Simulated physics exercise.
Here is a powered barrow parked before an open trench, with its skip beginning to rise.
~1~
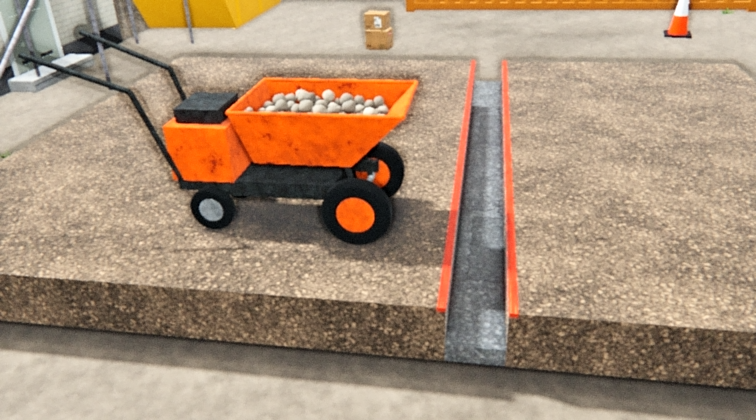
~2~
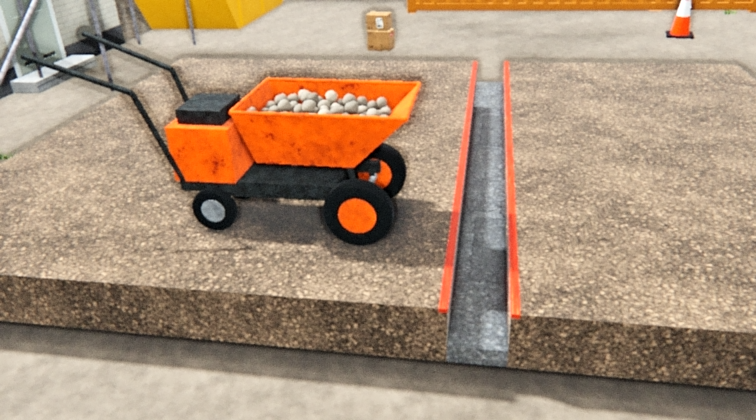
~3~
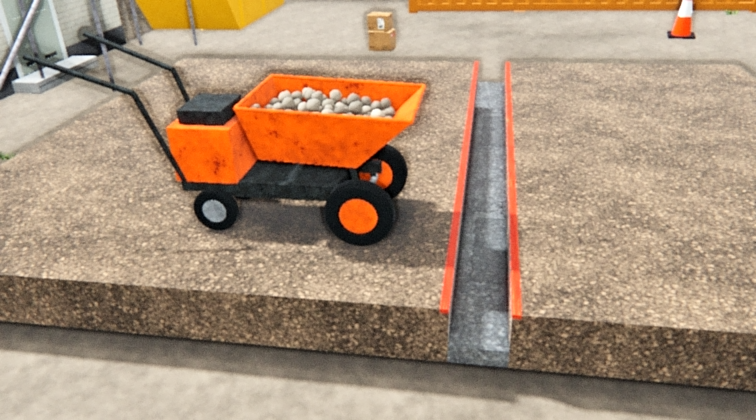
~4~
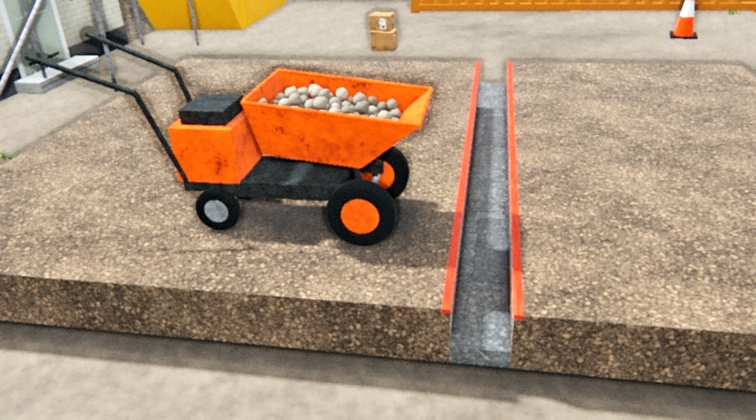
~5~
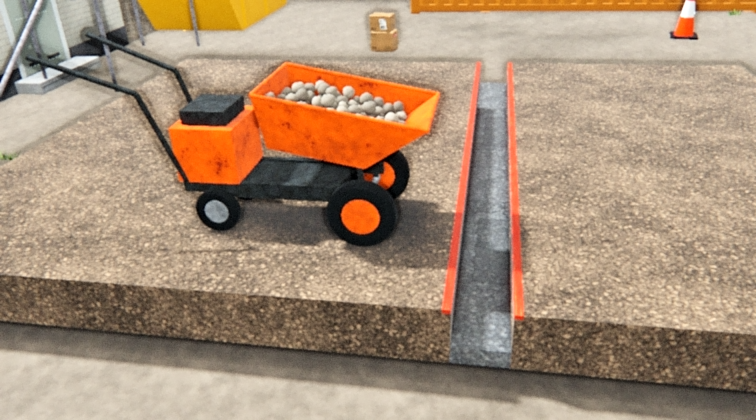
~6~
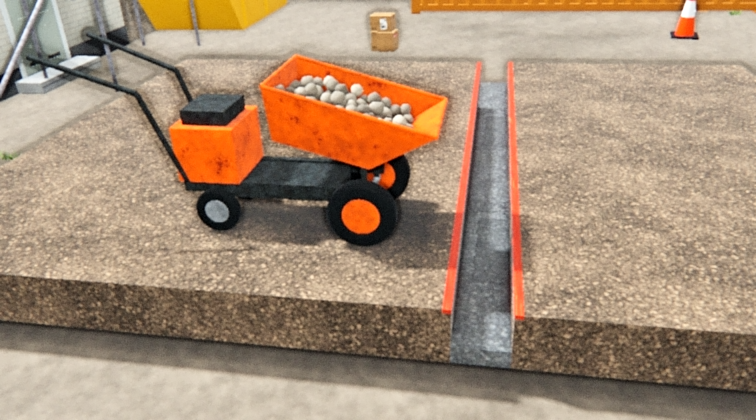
The orange skip of a parked barrow, loaded with pebbles, tilts gradually rightward beside a trench.
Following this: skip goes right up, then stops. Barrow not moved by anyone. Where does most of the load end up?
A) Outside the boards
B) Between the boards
Between the boards (B).
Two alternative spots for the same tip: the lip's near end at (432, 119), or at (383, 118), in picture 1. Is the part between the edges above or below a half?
Place one: The lesser share; place two: The greater share.
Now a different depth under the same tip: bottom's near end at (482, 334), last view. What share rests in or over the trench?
It works out to some 60 percent.
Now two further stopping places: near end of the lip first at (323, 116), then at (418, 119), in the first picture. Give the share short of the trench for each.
40 % and 0 %.
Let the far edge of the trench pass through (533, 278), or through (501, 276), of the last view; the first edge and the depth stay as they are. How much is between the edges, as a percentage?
Near 90 % and 40 %.
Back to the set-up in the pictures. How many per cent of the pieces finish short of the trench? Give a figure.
About 0 %.
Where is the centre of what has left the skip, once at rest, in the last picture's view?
Once nothing moves, the middle sits near (500, 243).
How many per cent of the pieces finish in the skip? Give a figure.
Some 0 in a hundred.
Just after the last frame, skip tipped steeply; every one in the skip.
A moment on, skip tipped steeply; the larger part in the skip; roughly a quarter in or heaped over the trench; just a few beyond it; just a few falling.
Further on, skip tipped right over; about a tenth in the skip; roughly two thirds in or heaped over the trench; roughly a third beyond it.
When it is over, skip tipped right over; roughly two thirds in or heaped over the trench; roughly a third beyond it.
